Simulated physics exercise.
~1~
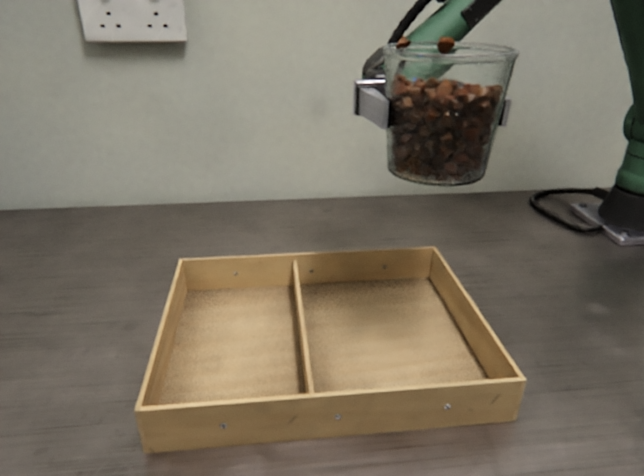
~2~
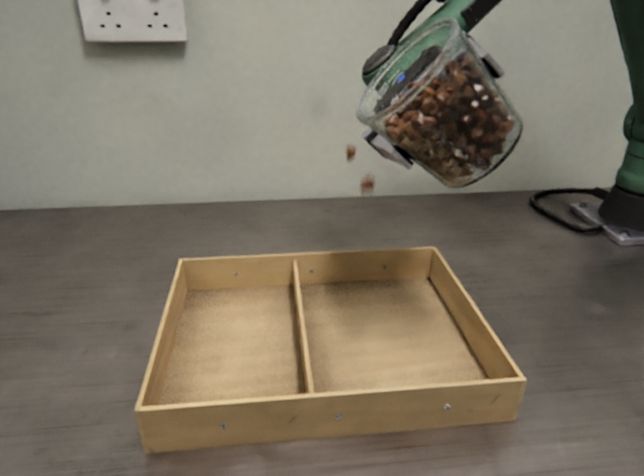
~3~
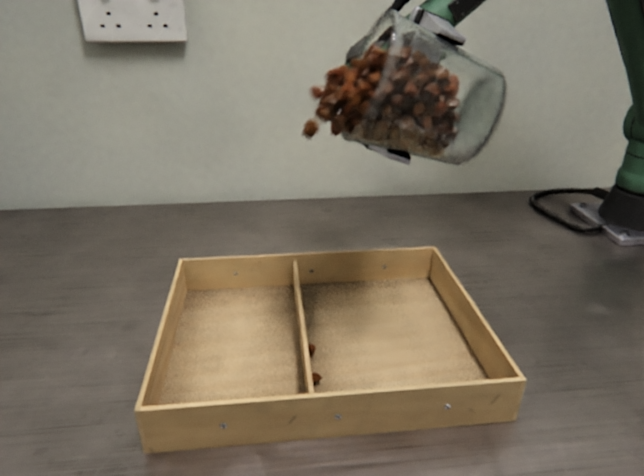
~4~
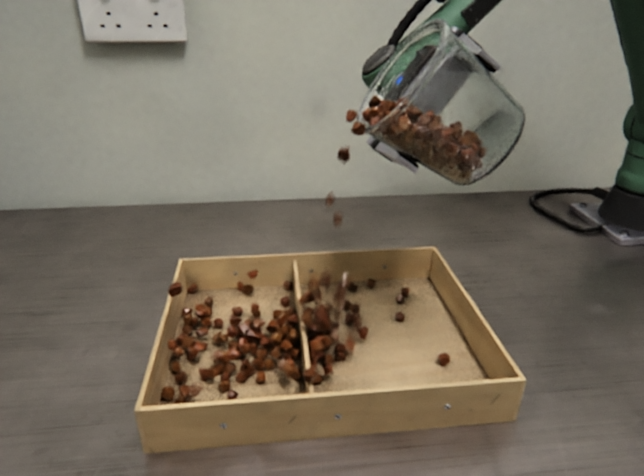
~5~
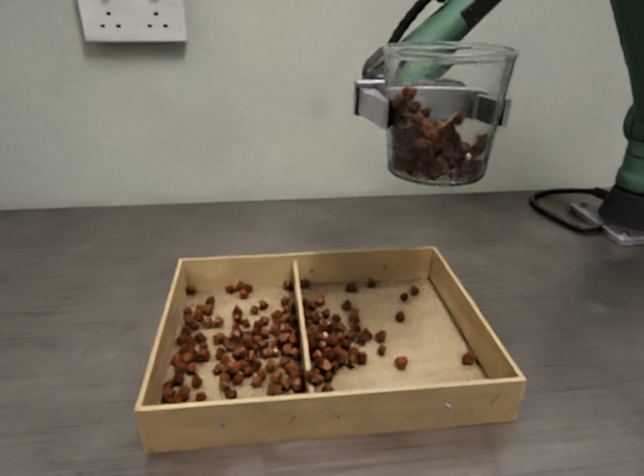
On a dark grey tabletop against a pale wall with a white socket plate, a fixed camera looks slightly down at a shallow wooden tray split by a thin cross wall. At the upper right, a green robot arm holds a clear beaker nearly full of reddish-brown pellets. The arm tips the beaker to the left, and a few pellets drop first. It tilts further onto its side, and many more spill down, scattering across both parts of the tray. The beaker then swings back upright, still partly filled, while the left part holds more pellets than the right.
